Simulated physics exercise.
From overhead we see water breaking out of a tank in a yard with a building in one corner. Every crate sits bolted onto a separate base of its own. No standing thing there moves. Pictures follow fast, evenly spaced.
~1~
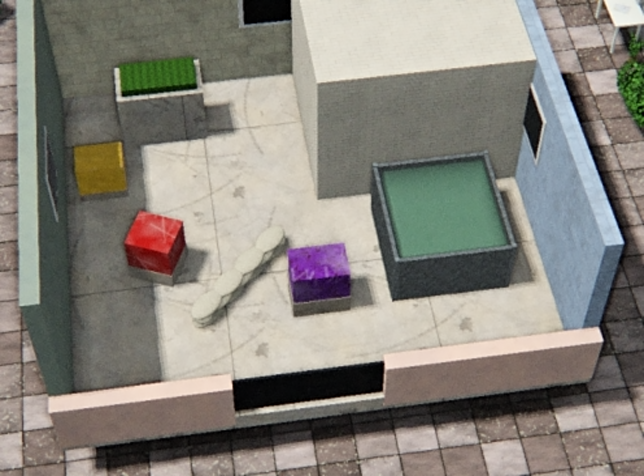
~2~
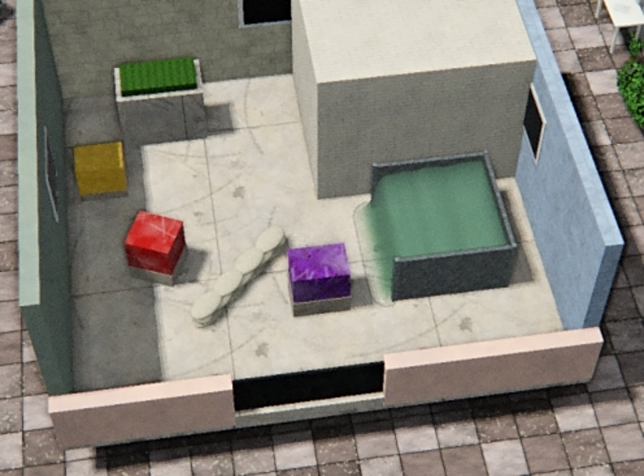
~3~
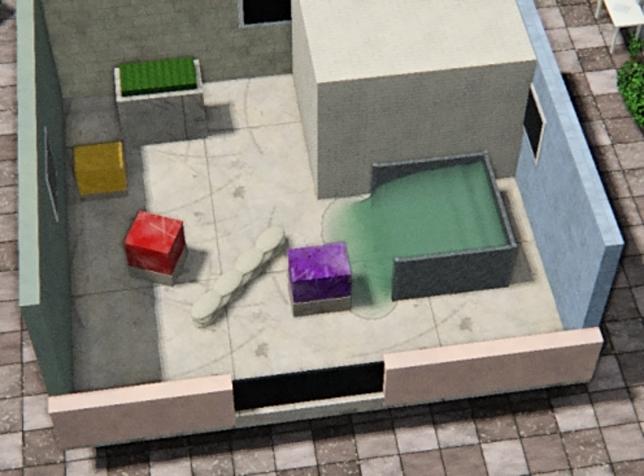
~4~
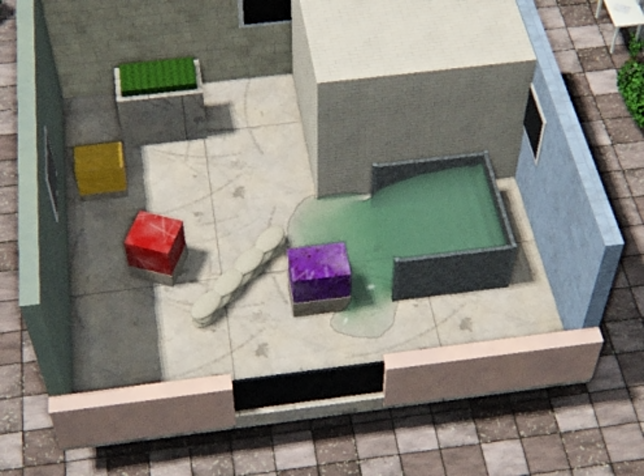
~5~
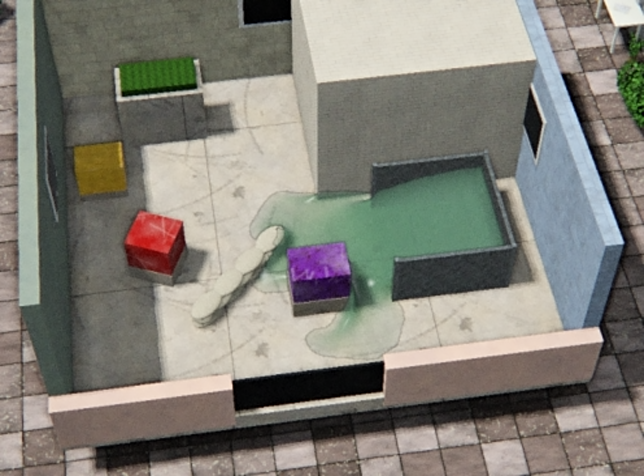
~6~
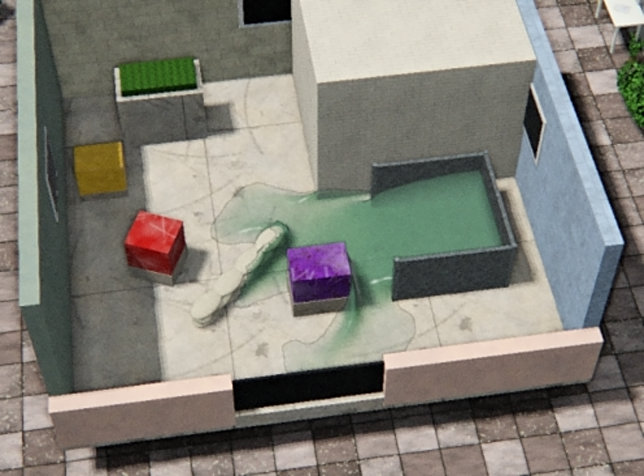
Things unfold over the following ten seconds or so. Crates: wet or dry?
Red crate, dry; purple crate, wet; yellow crate, wet.
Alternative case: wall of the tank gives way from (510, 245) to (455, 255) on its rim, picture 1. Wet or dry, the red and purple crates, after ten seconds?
The red crate is untouched; the purple crate is untouched.
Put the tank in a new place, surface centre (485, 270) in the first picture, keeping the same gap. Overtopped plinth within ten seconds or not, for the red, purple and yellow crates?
The red crate stays clear, the purple crate is flooded and the yellow crate is flooded.
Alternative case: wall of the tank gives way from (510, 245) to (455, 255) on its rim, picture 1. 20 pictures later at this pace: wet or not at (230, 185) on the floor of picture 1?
Result for the point: Spared.
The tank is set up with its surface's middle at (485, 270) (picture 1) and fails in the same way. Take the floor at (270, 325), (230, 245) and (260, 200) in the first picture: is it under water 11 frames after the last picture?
Results in order - swamped, left untouched, swamped.
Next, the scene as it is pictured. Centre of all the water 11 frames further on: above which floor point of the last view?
Near pixel (295, 270).
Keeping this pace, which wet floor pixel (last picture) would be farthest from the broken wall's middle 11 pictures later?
At about (64, 105).
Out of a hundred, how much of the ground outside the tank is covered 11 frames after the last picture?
About 65 in a hundred.
A moment on, water covers 50 % of the floor; the red crate water round its plinth, the purple crate water round its plinth, the yellow crate water round its plinth.
Next, water covers 65 % of the floor; the red crate water round its plinth, the purple crate water round its plinth, the yellow crate water round its plinth.
Then, water covers 95 % of the floor; the red crate water round its plinth, the purple crate water round its plinth, the yellow crate water round its plinth.
Later, water covers 100 % of the floor; the red crate water round its plinth, the purple crate water round its plinth, the yellow crate water round its plinth.
In the end, water covers 100 % of the floor; the red crate stayed above the water, the purple crate was topped, the yellow crate was topped.
